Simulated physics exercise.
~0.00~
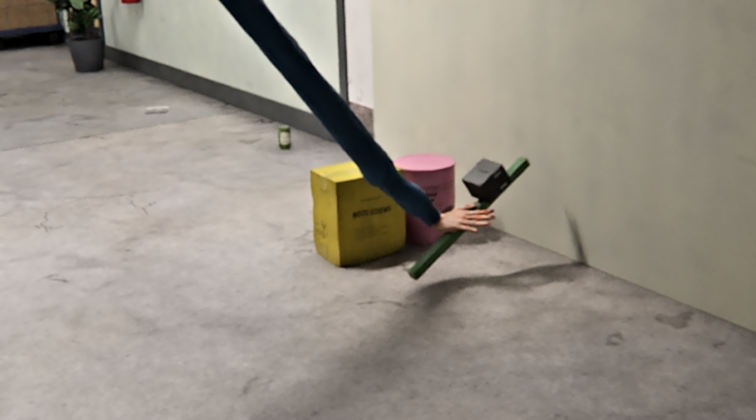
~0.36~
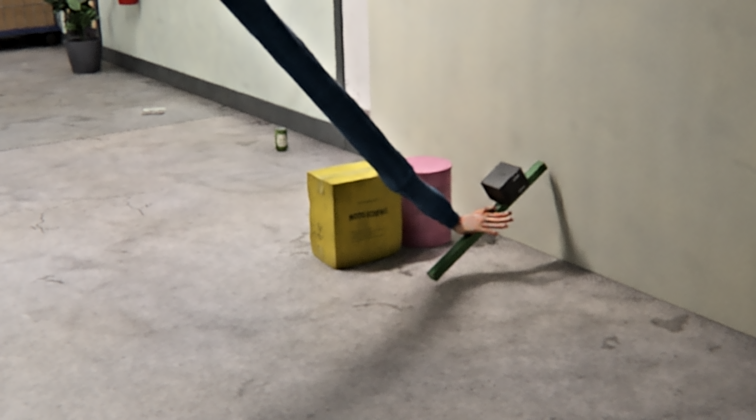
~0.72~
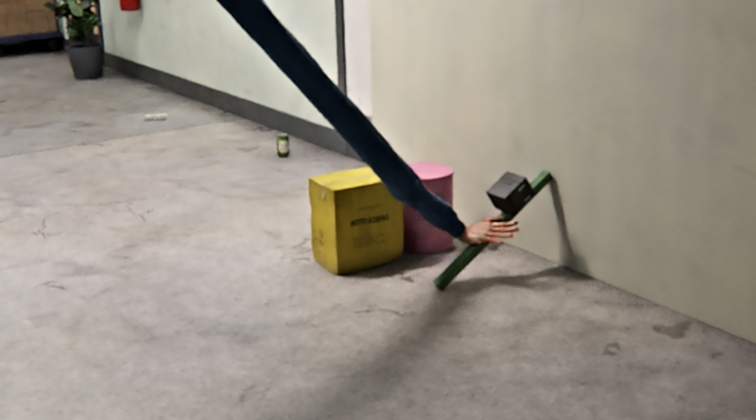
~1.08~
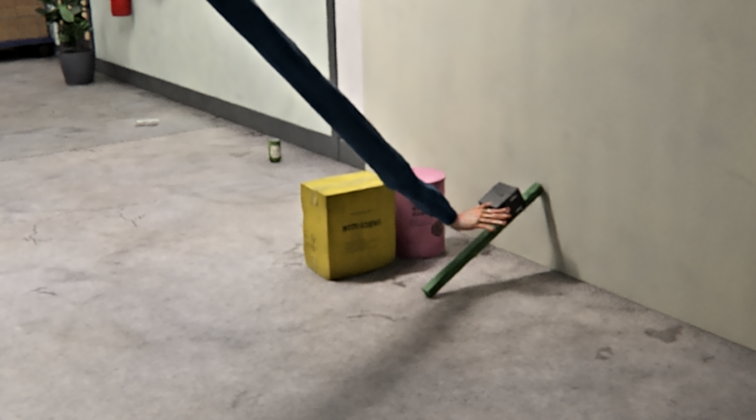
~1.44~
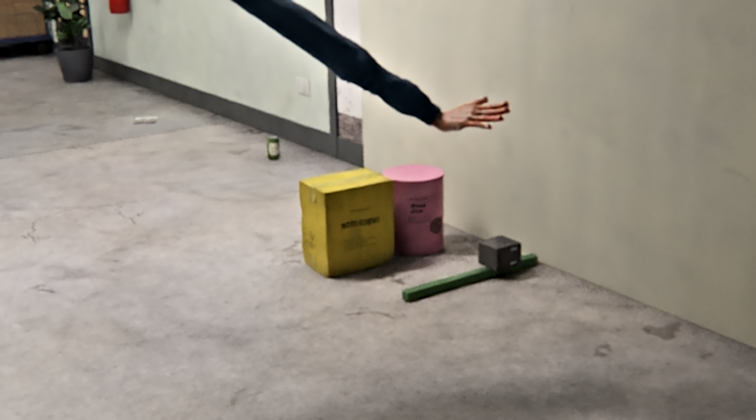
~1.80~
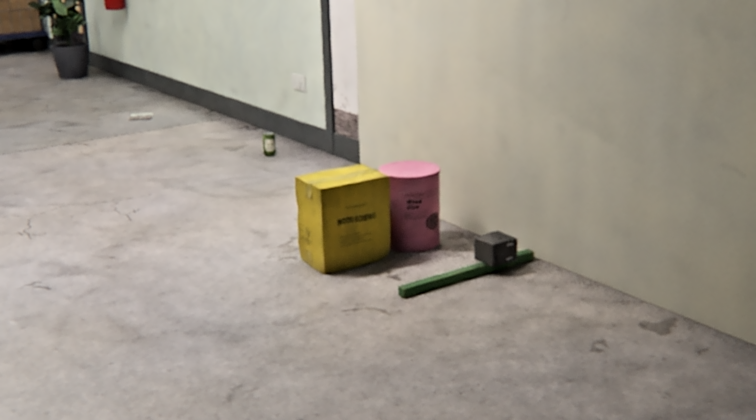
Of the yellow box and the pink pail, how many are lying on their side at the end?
None of them are. The yellow box and the pink pail both still stand upright.
By a wall, a hand lets go of a leaning green pole, which slides down flat.
